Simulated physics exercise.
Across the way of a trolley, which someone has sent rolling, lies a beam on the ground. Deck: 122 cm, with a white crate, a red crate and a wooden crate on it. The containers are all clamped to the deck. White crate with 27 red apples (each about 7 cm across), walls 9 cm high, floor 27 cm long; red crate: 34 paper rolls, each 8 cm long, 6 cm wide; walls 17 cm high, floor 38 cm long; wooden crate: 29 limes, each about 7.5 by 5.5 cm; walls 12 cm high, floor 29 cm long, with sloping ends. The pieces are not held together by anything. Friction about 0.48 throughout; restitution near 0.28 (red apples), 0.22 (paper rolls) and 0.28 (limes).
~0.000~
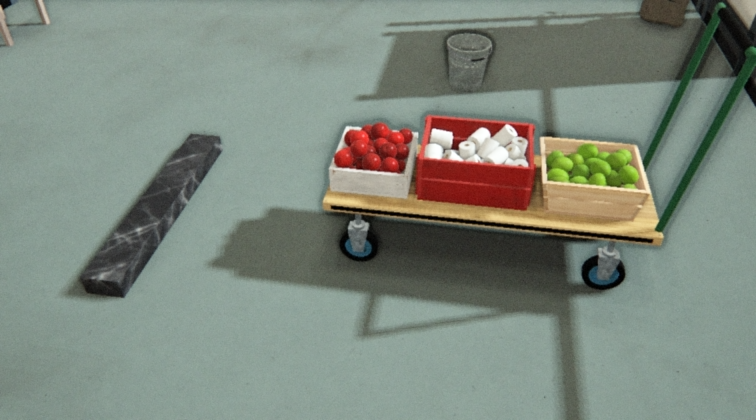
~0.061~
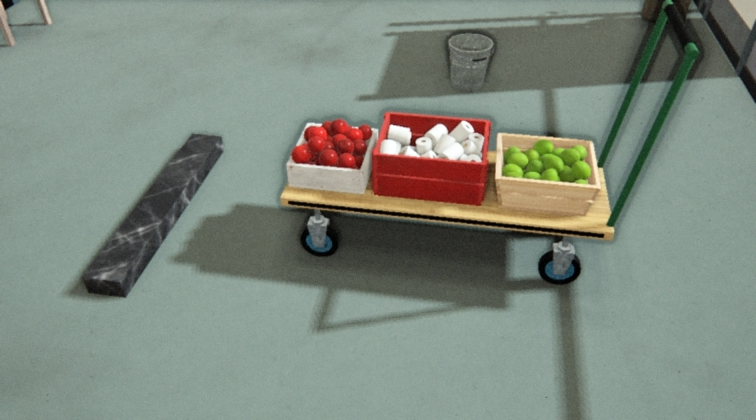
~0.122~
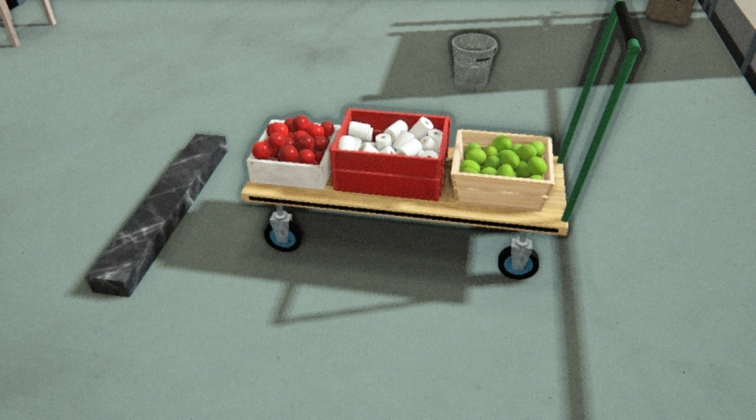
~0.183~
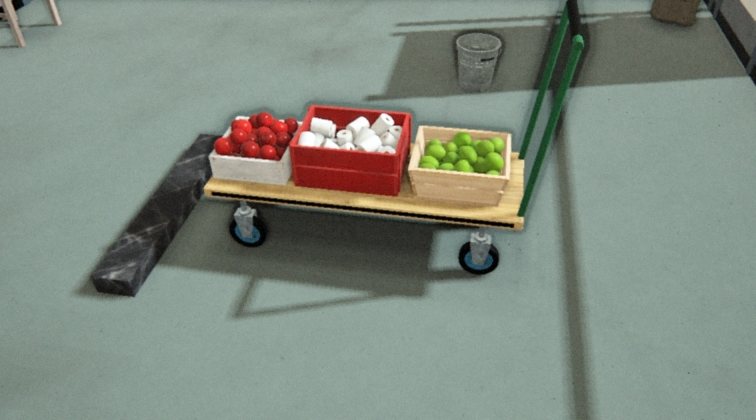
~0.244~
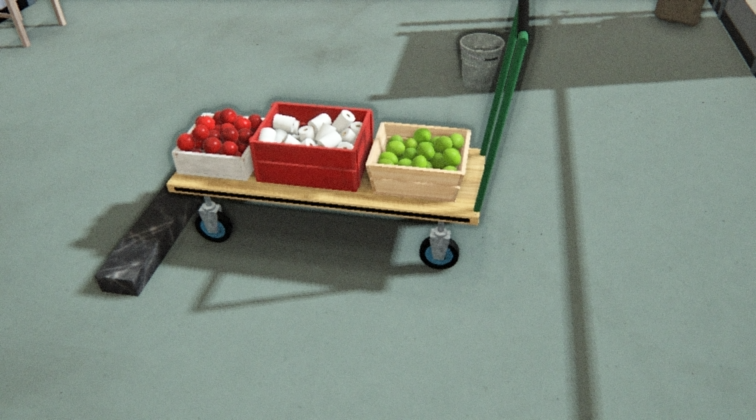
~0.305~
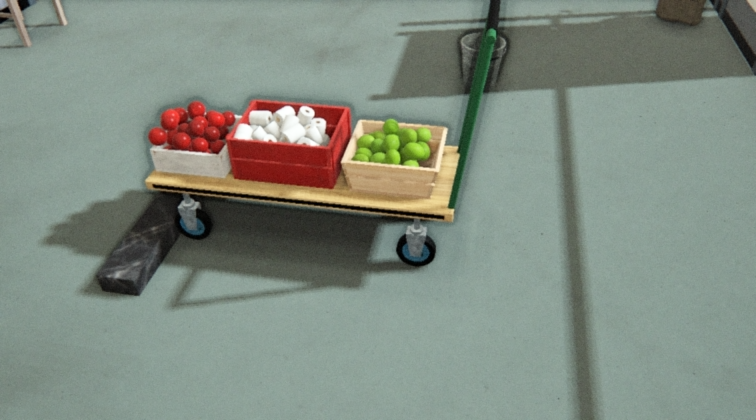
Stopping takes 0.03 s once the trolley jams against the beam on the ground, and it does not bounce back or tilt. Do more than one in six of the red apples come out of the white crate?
Yes.
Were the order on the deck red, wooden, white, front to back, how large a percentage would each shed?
In that arrangement the white crate sheds 30 per cent of its load, the red crate 0 per cent, and the wooden crate 10 per cent.
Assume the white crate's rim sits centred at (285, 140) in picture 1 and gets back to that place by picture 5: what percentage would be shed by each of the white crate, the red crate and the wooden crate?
That would give white crate 10 %, red crate 0 % and wooden crate 0 %.
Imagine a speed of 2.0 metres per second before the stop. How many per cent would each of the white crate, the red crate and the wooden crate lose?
In that case the white crate sheds 30 per cent of its load, the red crate 0 per cent, and the wooden crate 0 per cent.
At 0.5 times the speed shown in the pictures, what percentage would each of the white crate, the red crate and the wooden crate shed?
White crate 10, red crate 0, wooden crate 0 per cent.
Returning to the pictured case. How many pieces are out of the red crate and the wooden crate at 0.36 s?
Estimate at that time - red crate 0, wooden crate 0, give or take.
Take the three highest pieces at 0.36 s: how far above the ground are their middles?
Roughly 56 centimetres.
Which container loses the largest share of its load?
The white crate is the one.
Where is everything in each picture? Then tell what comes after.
In the first picture (each is followed by its nearest rim corner in this view; the camera pans a little), white crate, (404, 175); wooden crate, (647, 192); 78 cm short of the stop; none out.
In the second picture, white crate, (360, 171); wooden crate, (597, 187); 61 cm short of the stop.
In the third picture, white crate, (319, 167); wooden crate, (551, 182); 44 cm short of the stop.
In the fourth picture, white crate, (279, 162); wooden crate, (506, 178); 27 cm short of the stop.
In the fifth picture, white crate, (240, 158); wooden crate, (461, 173); 10 cm short of the stop.
In the sixth picture, white crate, (218, 155); wooden crate, (435, 170); stopped; none out.
After 0.36 s, white crate 23 in, 4 out, red crate 34 in, 0 out and wooden crate 29 in, 0 out.
After 0.48 s, white crate 19 in, 8 out, red crate 34 in, 0 out and wooden crate 28 in, 1 out.
After 0.71 s, white crate 18 in, 9 out, red crate 33 in, 1 out and wooden crate 26 in, 3 out.
Outcome (at 1.22 s), white crate 17 in, 10 out, red crate 33 in, 1 out and wooden crate 26 in, 3 out. Asked share, 10 of 27, 37 per cent.
